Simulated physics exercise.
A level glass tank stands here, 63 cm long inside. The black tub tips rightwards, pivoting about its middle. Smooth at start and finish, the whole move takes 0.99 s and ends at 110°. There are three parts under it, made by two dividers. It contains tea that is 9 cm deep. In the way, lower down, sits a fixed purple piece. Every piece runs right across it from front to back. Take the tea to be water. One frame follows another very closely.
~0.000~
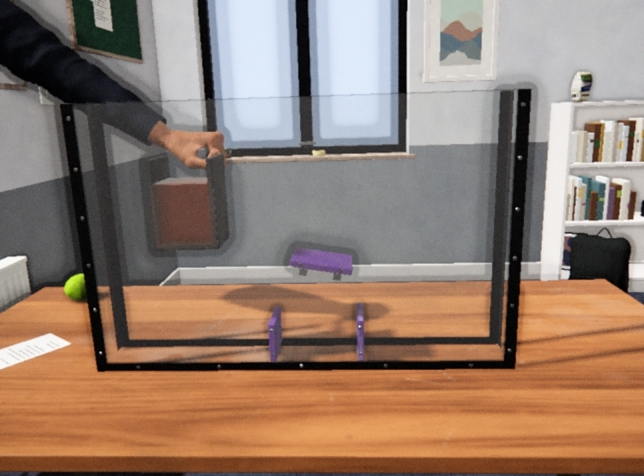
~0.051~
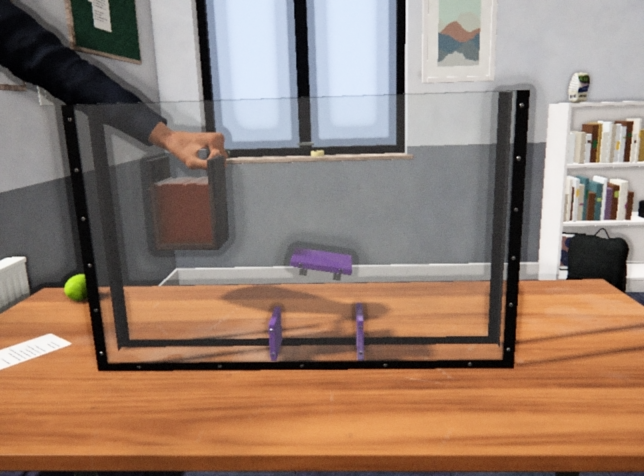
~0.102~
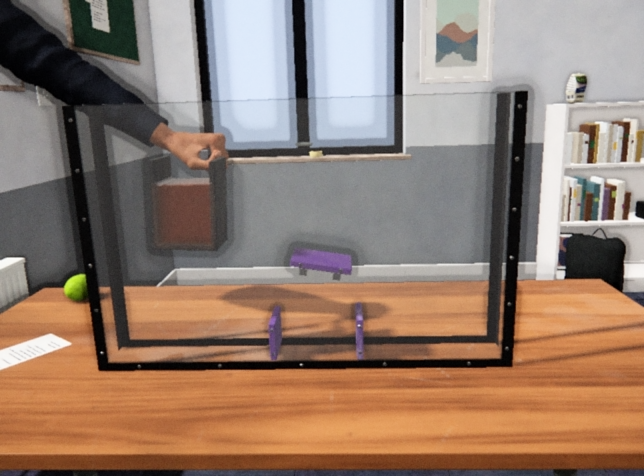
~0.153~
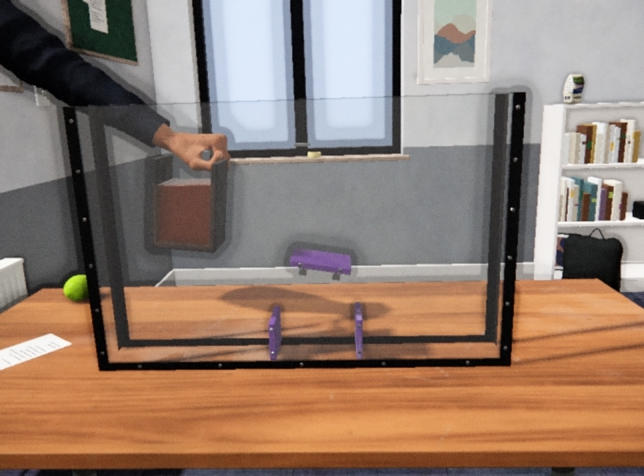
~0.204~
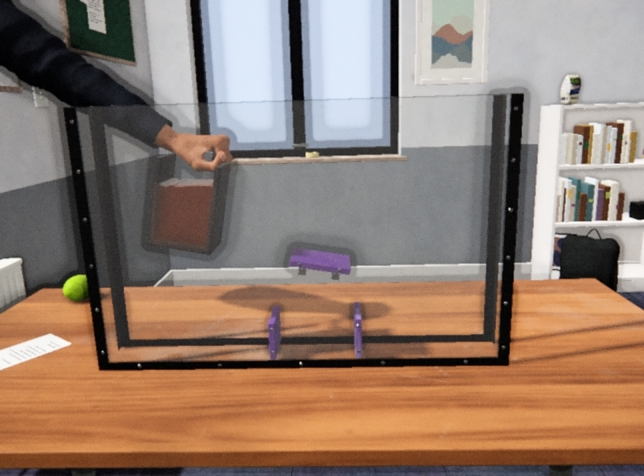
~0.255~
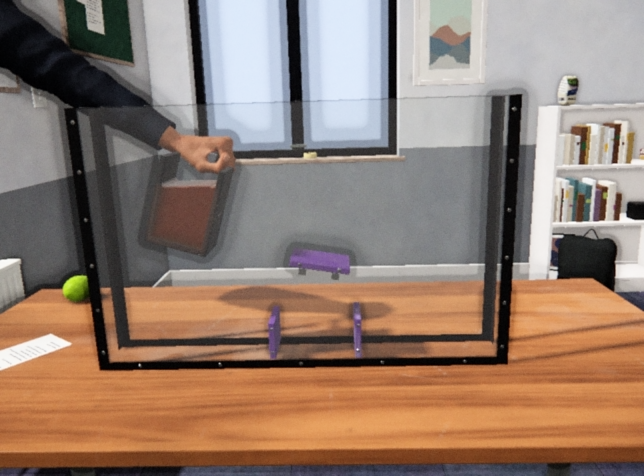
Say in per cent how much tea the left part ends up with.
Around 10 per cent of the tea.
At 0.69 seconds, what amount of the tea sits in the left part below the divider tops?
Near 0 in a hundred.
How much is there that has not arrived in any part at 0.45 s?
Close to 100 in a hundred.
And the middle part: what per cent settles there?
Settled share: Around 74 per cent.
After 0.45 s 100 per cent has yet to come down; below, left 0, middle 0, right 0.
After 0.69 s 98 per cent has yet to come down; below, left 0, middle 2, right 0.
After 1.01 s 35 per cent has yet to come down; below, left 2, middle 62, right 1.
In the end the left part holds 8, the middle 73 and the right 18 per cent.
